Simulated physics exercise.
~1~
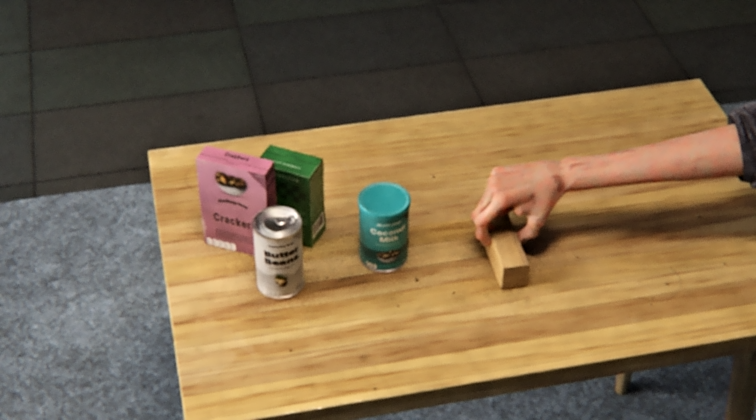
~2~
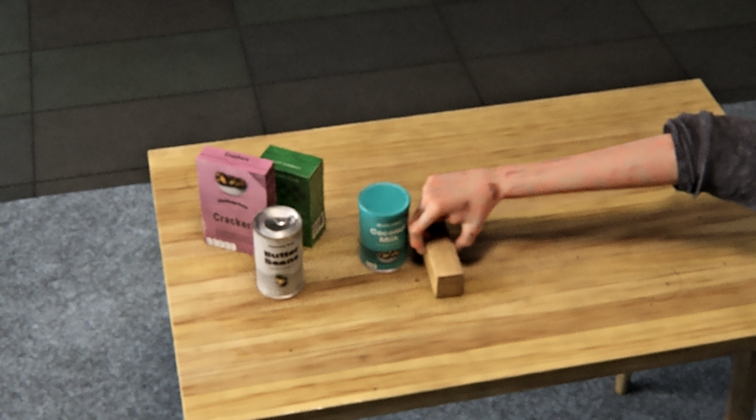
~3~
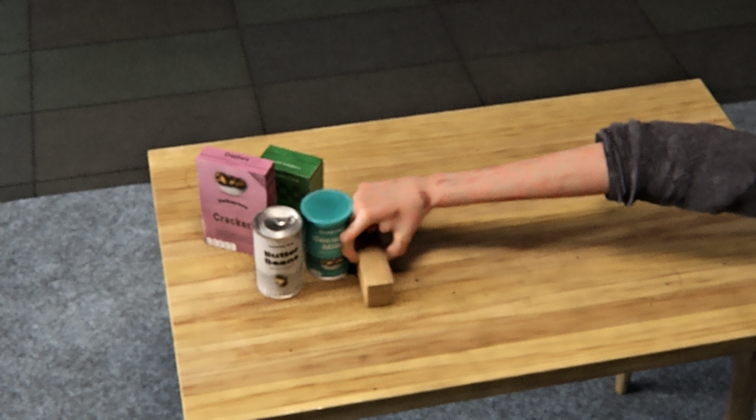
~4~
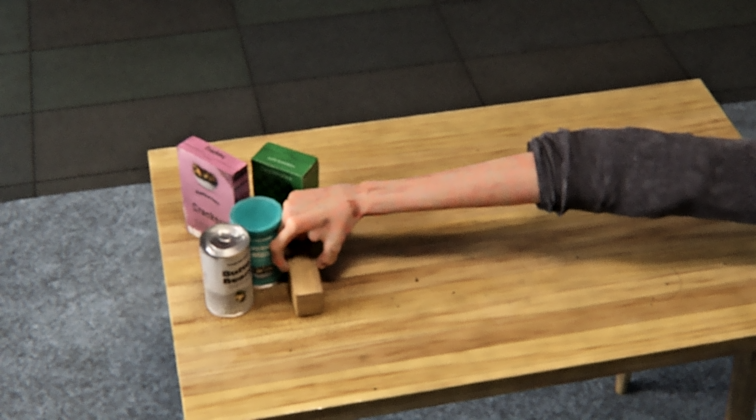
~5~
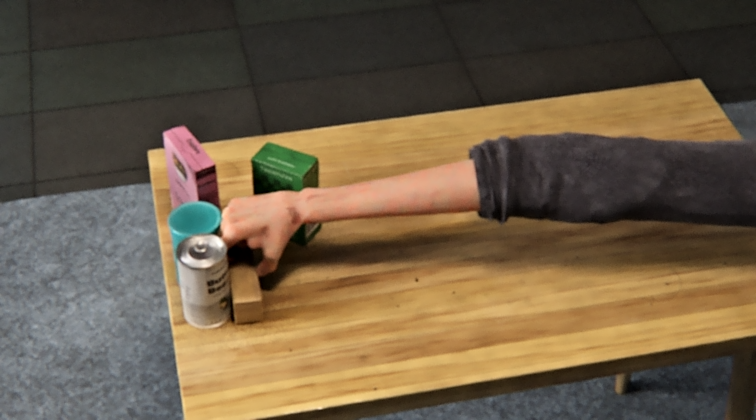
A hand slides a wooden block leftward across a table, pushing a turquoise tin, then also a white tin and a pink packet, toward the left end. All three finish upright near the edge, while the green packet stays standing on the table behind the hand.
